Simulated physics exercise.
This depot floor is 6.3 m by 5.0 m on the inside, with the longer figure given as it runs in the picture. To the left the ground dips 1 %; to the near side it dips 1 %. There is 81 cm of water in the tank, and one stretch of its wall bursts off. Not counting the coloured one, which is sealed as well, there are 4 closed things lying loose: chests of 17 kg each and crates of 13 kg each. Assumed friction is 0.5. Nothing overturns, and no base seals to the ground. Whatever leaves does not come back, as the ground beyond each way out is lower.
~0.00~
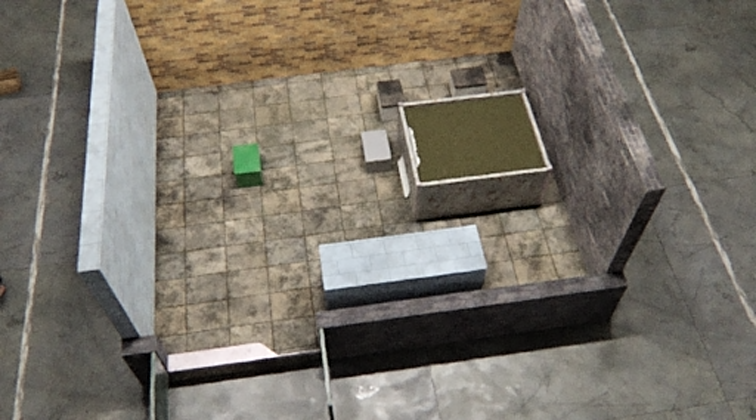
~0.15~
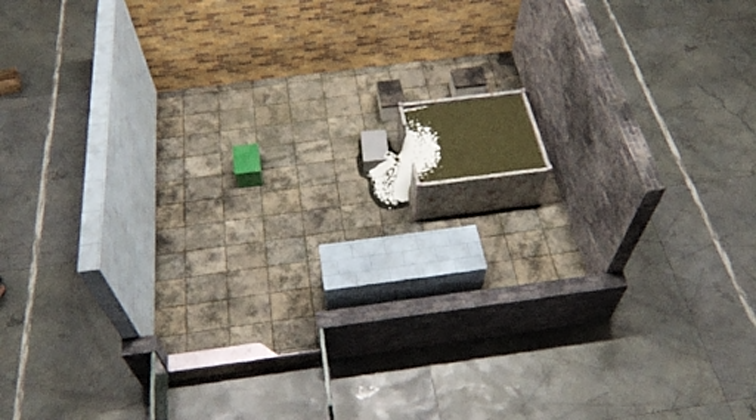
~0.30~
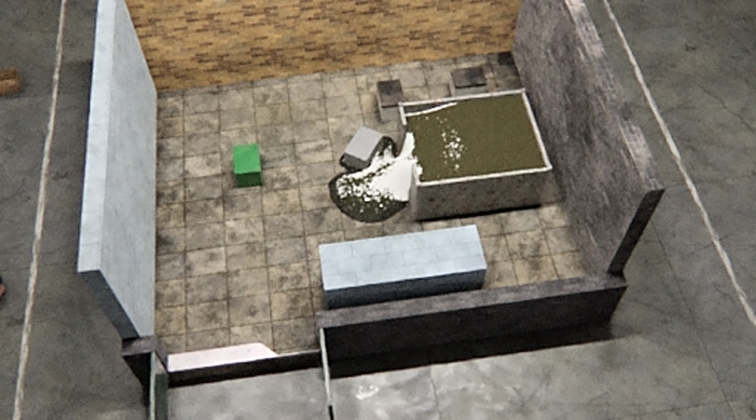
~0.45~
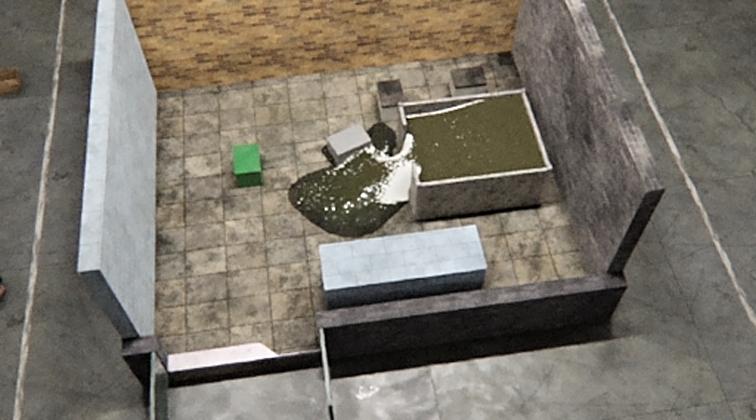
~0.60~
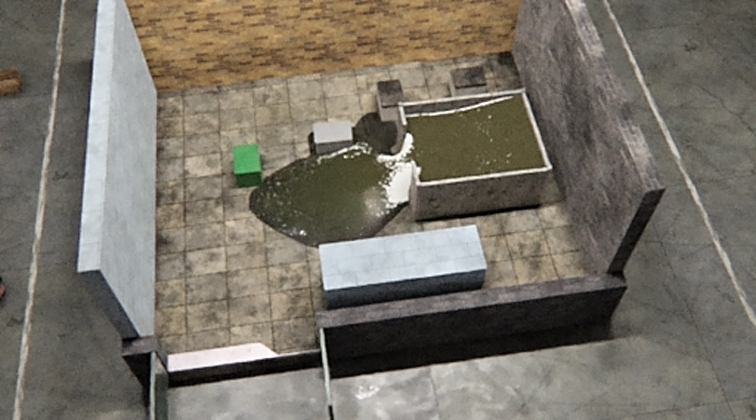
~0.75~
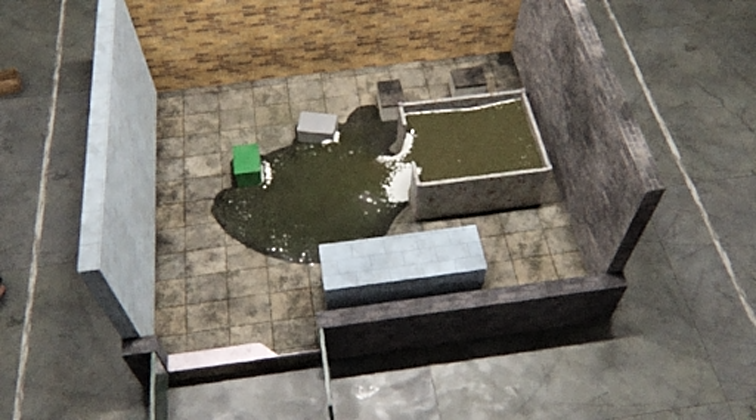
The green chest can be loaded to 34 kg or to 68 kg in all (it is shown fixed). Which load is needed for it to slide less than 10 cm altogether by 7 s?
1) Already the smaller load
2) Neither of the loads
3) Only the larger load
2, neither of the loads.
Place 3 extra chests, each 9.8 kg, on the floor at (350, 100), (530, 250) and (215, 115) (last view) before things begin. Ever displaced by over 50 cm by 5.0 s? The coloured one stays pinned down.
In order: Smaller, smaller and greater.
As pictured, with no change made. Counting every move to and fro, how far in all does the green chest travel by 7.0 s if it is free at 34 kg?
Around 250 centimetres in total.
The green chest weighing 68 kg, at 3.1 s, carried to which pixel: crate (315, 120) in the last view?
It ends up close to (214, 85).
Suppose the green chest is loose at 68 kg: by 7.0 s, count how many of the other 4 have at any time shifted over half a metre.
1.
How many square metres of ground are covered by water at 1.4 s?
Wet: Near 16 m2.
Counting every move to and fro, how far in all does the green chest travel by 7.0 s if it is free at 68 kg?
I'd say close to 50 cm in total.
After 1.4 s the green chest would be 58 cm from its start with 34 kg and 15 cm from its start with 68 kg; 10 cm of water round it then.
After 3.1 s the green chest would be 131 cm from its start with 34 kg and 46 cm from its start with 68 kg; 8 cm of water round it then.
After 4.9 s the green chest would be 125 cm from its start with 34 kg and 46 cm from its start with 68 kg; 13 cm of water round it then.
After 7.0 s the green chest would be 125 cm from its start with 34 kg and 46 cm from its start with 68 kg; 11 cm of water round it then.
